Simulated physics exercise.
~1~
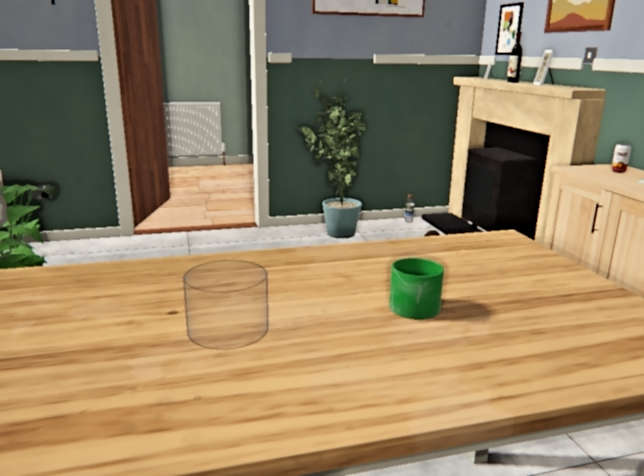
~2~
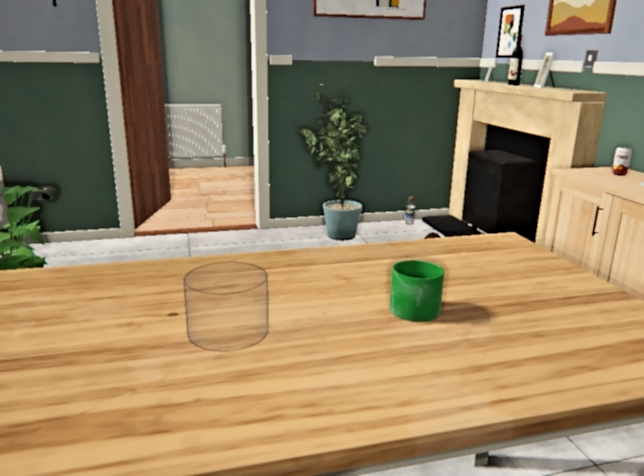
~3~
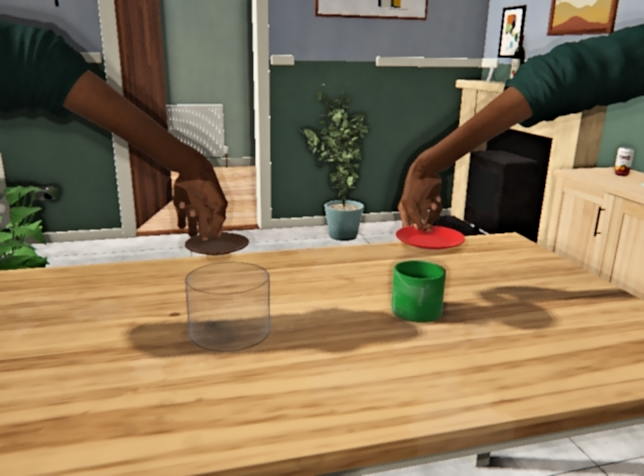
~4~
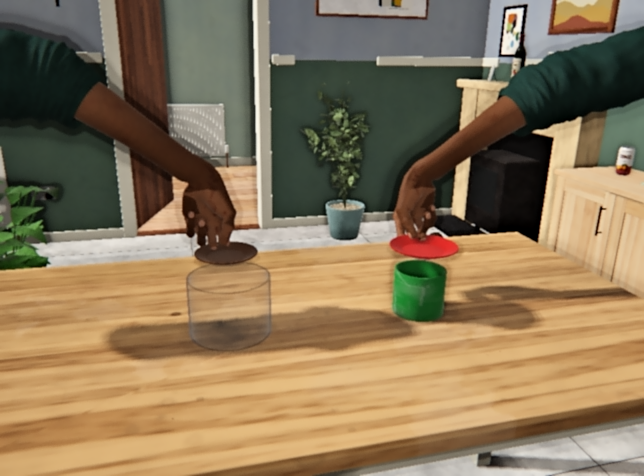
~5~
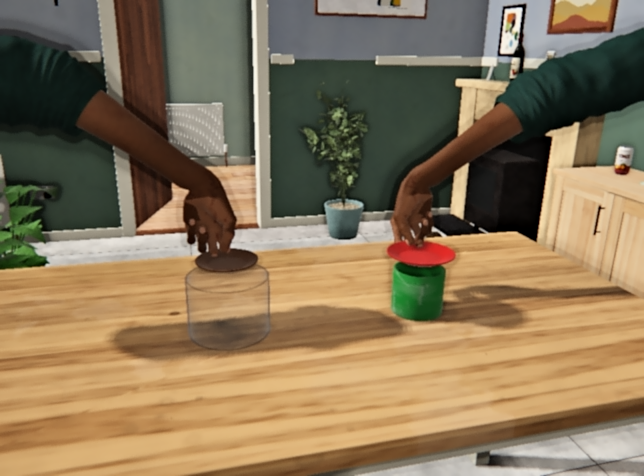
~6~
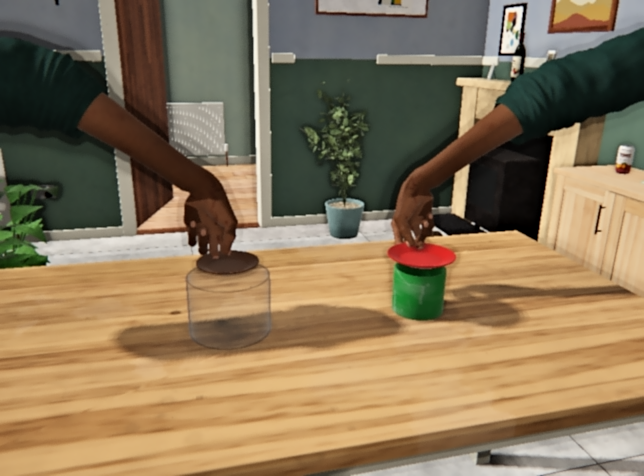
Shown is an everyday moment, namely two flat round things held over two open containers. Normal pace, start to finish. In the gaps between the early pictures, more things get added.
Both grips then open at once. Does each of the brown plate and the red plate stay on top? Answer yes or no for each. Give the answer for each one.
Brown plate - no; red plate - yes.
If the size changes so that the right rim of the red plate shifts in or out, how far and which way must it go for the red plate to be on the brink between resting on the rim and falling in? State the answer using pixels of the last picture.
Go left by close to 8 pixels and it flips.
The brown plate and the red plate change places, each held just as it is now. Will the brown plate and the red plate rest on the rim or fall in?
The brown plate is held up, and the red plate slides in.
Then, 0.10 s later than the last frame, brown plate shifted a little near (228, 274); red plate moving near (421, 264).
Then, 0.18 s later than the last frame, brown plate dropping near (230, 313); red plate sitting on the rim near (421, 264).
When it is over, the brown plate falls in, near (230, 323); the red plate rests on the rim, near (421, 264).
